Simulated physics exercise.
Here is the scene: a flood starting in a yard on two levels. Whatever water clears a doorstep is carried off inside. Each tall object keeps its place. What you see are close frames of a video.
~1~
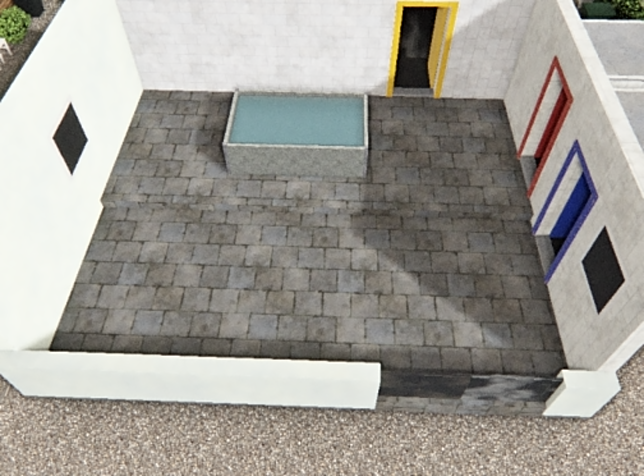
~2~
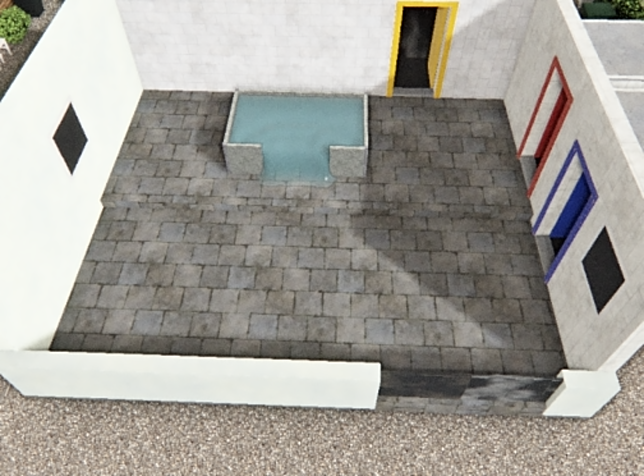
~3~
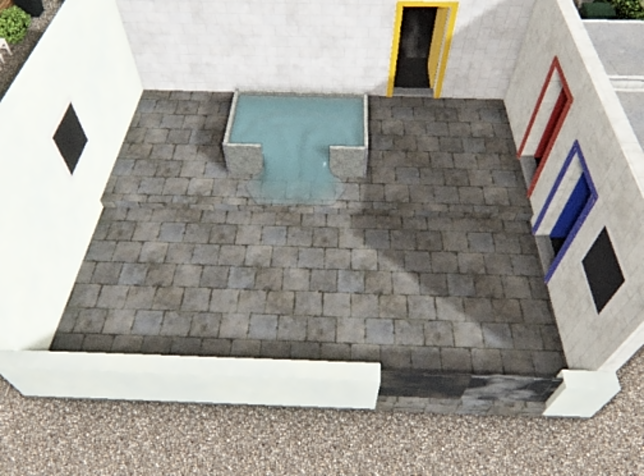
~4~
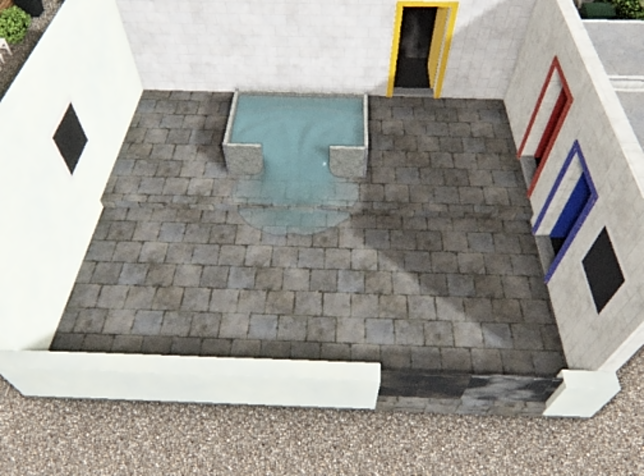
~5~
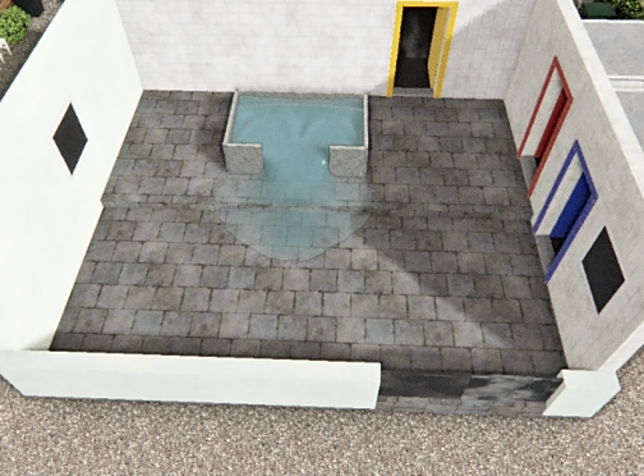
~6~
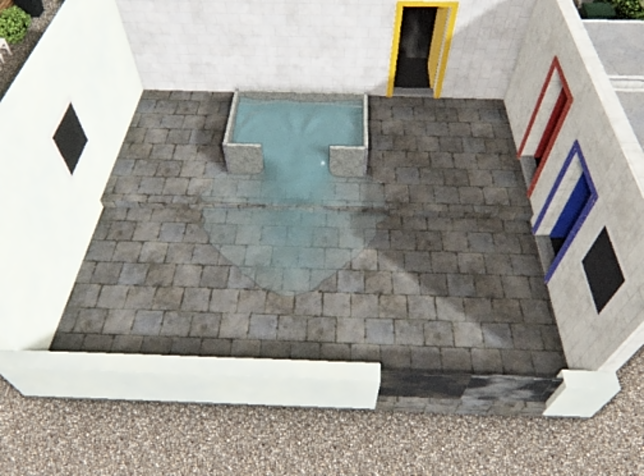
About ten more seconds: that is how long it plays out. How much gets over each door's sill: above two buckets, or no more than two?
Result: I expect the blue door to go past two buckets, I expect the yellow door to stop at two buckets or less, I expect the red door to stop at two buckets or less.
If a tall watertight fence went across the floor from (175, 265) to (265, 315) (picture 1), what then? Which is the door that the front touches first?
That's the blue-painted one.
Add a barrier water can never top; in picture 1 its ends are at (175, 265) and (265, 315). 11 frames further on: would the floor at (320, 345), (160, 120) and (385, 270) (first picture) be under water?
Taking them in order, I'd say soaked, parched and soaked.
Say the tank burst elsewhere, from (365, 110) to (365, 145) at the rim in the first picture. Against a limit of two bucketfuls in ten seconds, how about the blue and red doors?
The blue one takes more; the red one takes more.
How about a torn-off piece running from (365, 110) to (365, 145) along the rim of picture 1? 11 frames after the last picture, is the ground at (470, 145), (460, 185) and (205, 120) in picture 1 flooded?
So that's waterlogged for the first, waterlogged for the second and left bare for the third.
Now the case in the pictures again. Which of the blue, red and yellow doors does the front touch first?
The blue door.
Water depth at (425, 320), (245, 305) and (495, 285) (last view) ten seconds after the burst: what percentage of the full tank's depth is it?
Approx. values, in order: 12 %, 8 %, 16 %.
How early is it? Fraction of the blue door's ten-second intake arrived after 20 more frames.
It would be roughly 0 percent of the ten-second total.
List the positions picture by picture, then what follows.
In the first frame, still water in the tank at (298, 121).
In the second frame, the front is at (261, 180), out from the gap at (297, 166).
In the third frame, water pours out at (297, 167) and has run to (261, 202).
In the fourth frame, the front is at (275, 232), out from the gap at (297, 167).
In the fifth frame, the front is at (279, 257), out from the gap at (297, 167).
In the sixth frame, the front is at (287, 293), out from the gap at (297, 166).
A moment on, water covers 25 % of the floor; the blue door not reached, the yellow door not reached, the red door not reached.
Next, water covers 40 % of the floor; the blue door not reached, the yellow door not reached, the red door not reached.
Then, water covers 45 % of the floor; the blue door not reached, the yellow door not reached, the red door not reached.
Later, water covers 55 % of the floor; the blue door under two buckets in, the yellow door not reached, the red door not reached.
In the end, water covers 55 % of the floor; the blue door over two buckets in, the yellow door not reached, the red door not reached.
